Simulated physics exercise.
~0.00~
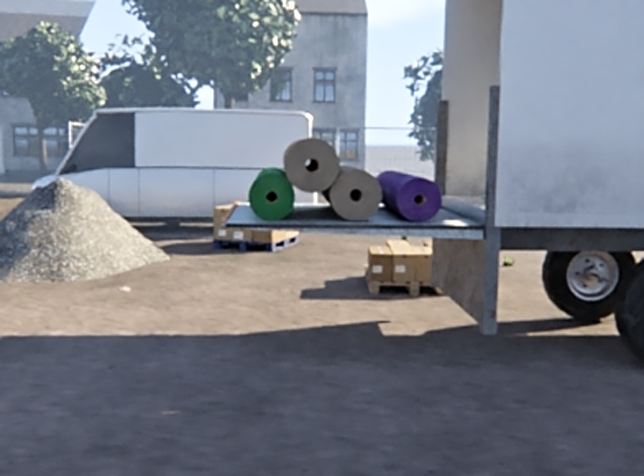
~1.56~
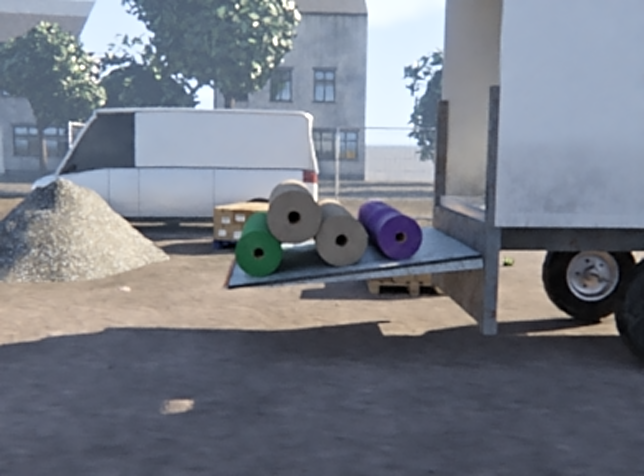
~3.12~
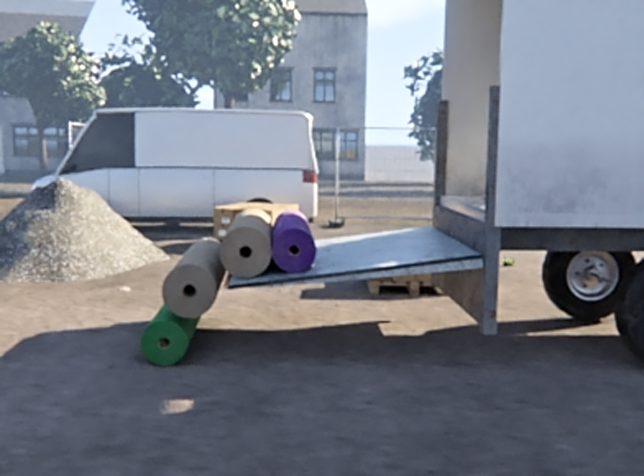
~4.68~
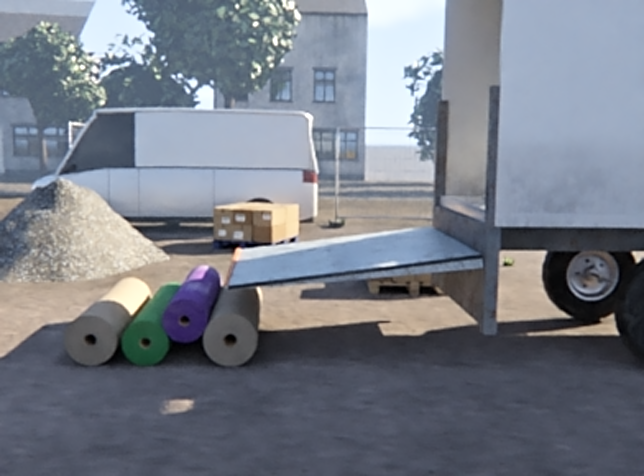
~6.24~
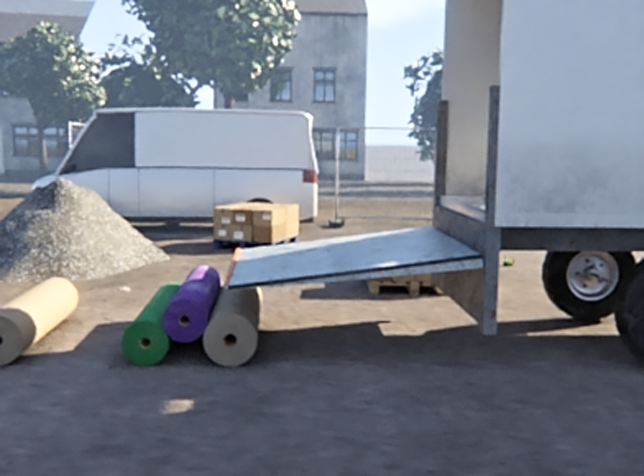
Four rolls, one green, one purple and two beige, lie heaped on the level lift plate at the back of a lorry, seen from the side in a dirt yard with a gravel heap and a white van behind. The plate tips down to the left, and the rolls move toward its lower edge. The green one drops to the ground with a beige one following, while purple and the other beige roll left. Soon all are off the plate, purple propped between green and beige. Finally one beige roll lies farther left, apart from the other three.
